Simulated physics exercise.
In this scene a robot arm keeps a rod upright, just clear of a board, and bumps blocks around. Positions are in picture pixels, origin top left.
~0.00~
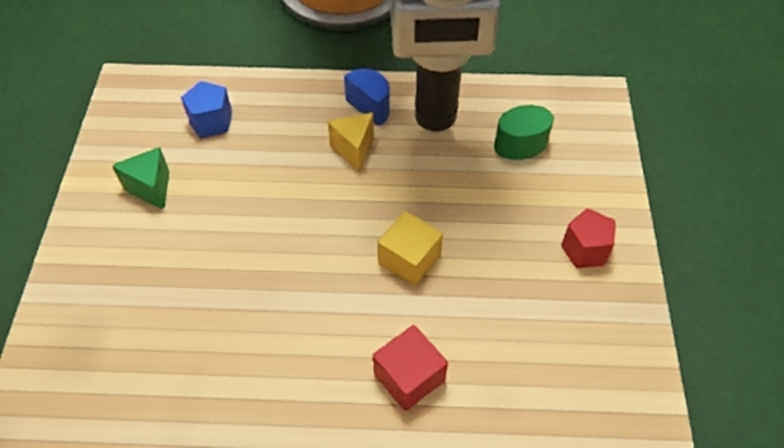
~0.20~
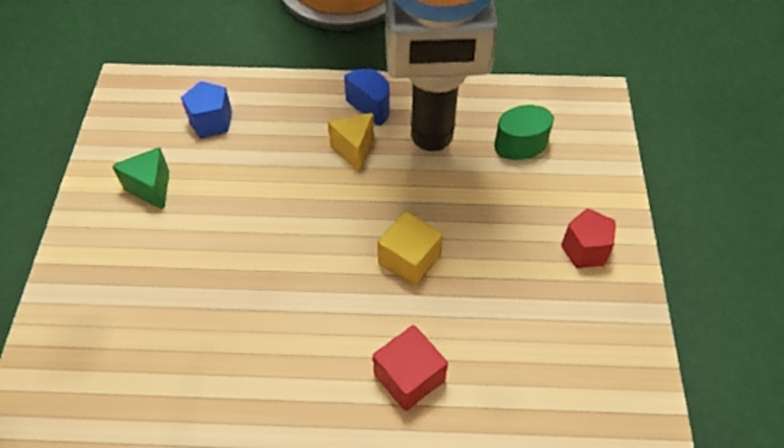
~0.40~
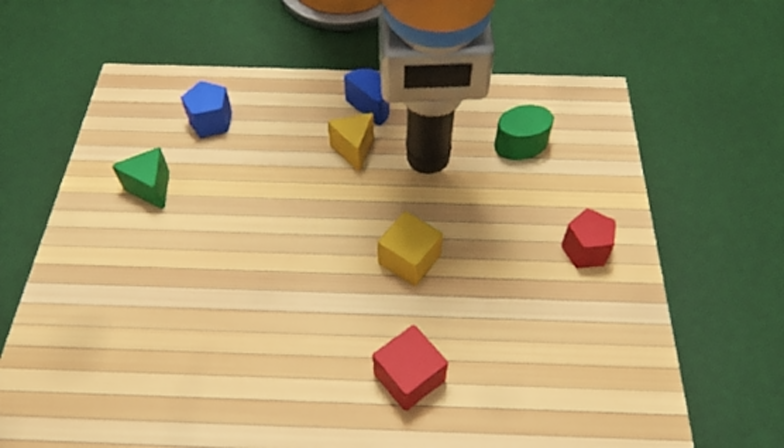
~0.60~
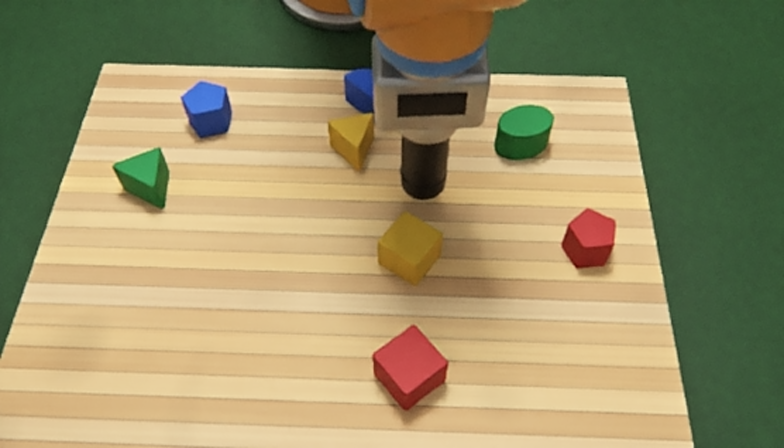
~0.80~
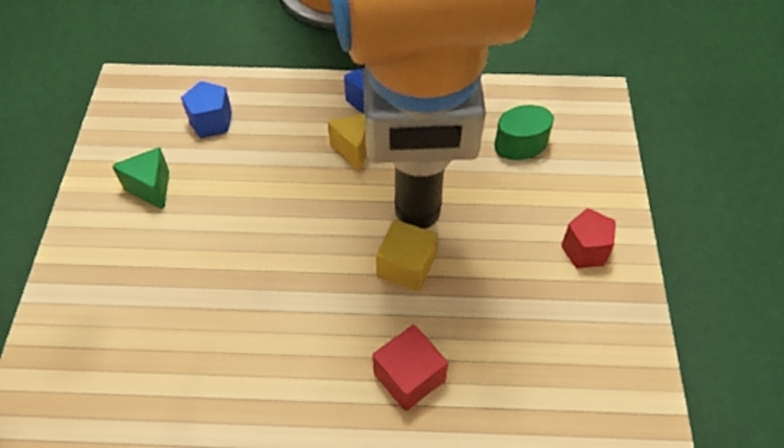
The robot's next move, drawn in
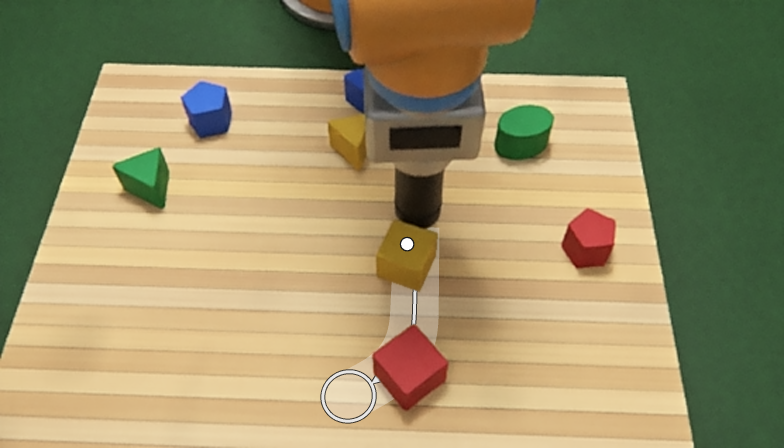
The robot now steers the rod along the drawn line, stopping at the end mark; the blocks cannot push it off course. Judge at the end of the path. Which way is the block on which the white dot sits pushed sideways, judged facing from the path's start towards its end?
Its sideways move is to the right.
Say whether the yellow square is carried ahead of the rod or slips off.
By then it is in front of the rod.
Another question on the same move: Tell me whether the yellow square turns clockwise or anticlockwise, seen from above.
It twists clockwise.
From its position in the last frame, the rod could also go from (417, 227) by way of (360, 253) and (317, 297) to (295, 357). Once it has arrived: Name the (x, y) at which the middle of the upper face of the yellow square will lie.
Near (394, 264).
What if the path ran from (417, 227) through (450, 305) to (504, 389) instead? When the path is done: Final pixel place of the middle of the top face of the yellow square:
(399, 290)
The drawn path runs from (417, 227) over (415, 286) and (406, 350) to (349, 396); the dot is on the yellow square.
The first path, step by step. One third of the way, rod (416, 272); yellow square (393, 305); red square (412, 362).
Two thirds of the way, rod (406, 338); yellow square (356, 346), turned 55° clockwise; red square (408, 394).
At the end, rod (347, 384); yellow square (294, 367), turned 90° clockwise; red square (398, 424), turned 50° anticlockwise.
